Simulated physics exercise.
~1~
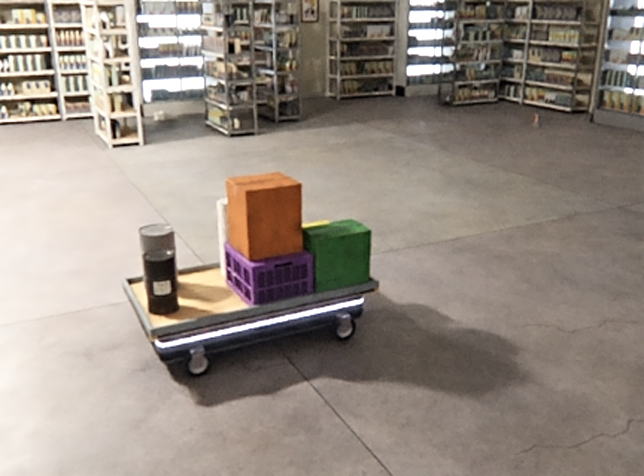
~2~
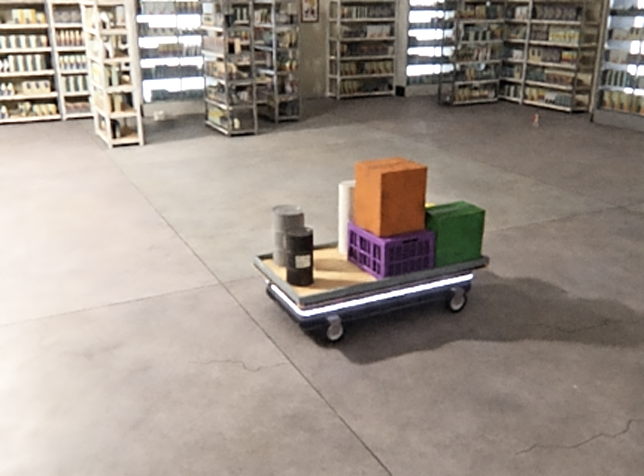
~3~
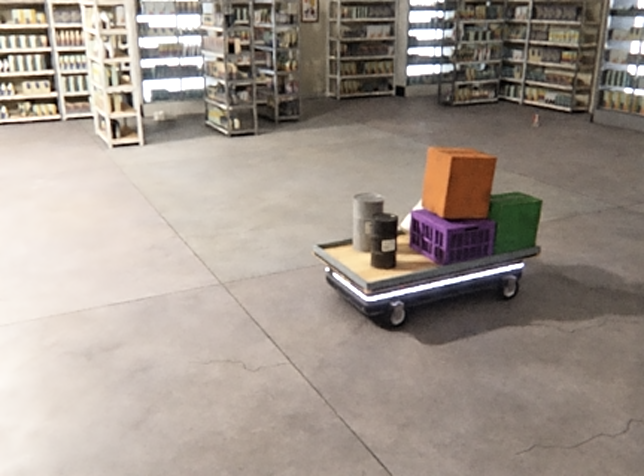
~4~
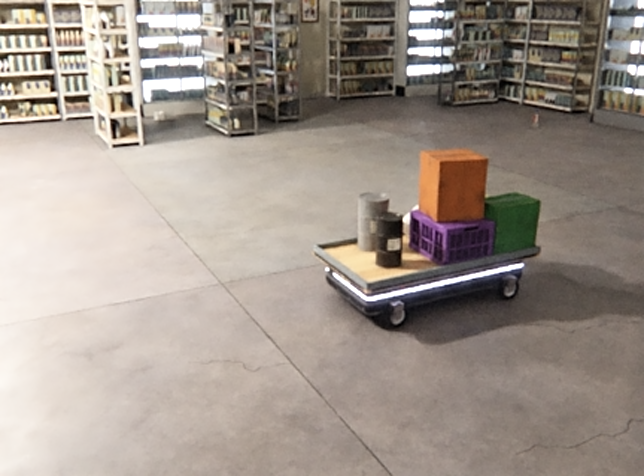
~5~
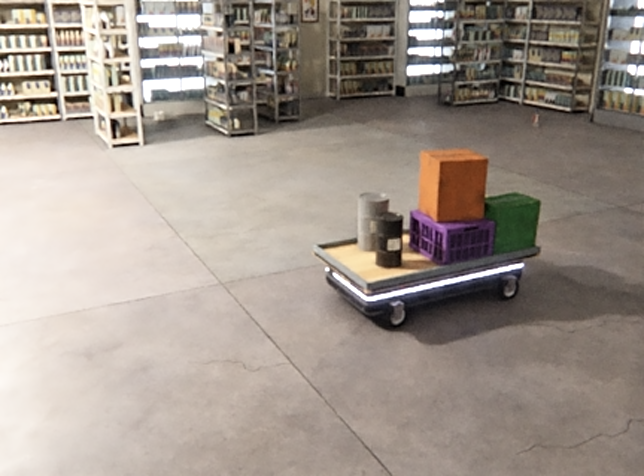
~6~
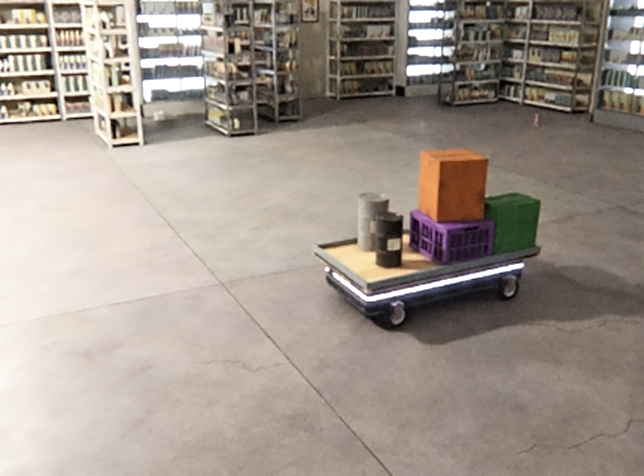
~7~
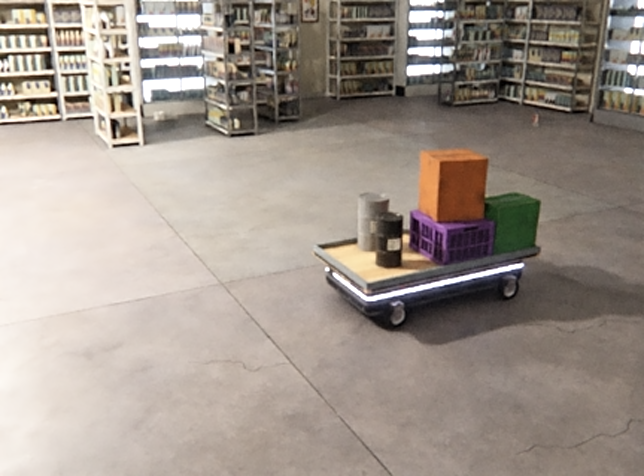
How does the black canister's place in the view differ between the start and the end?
It starts on the left side of the view and ends right of centre and a little farther back, still upright on the cart.
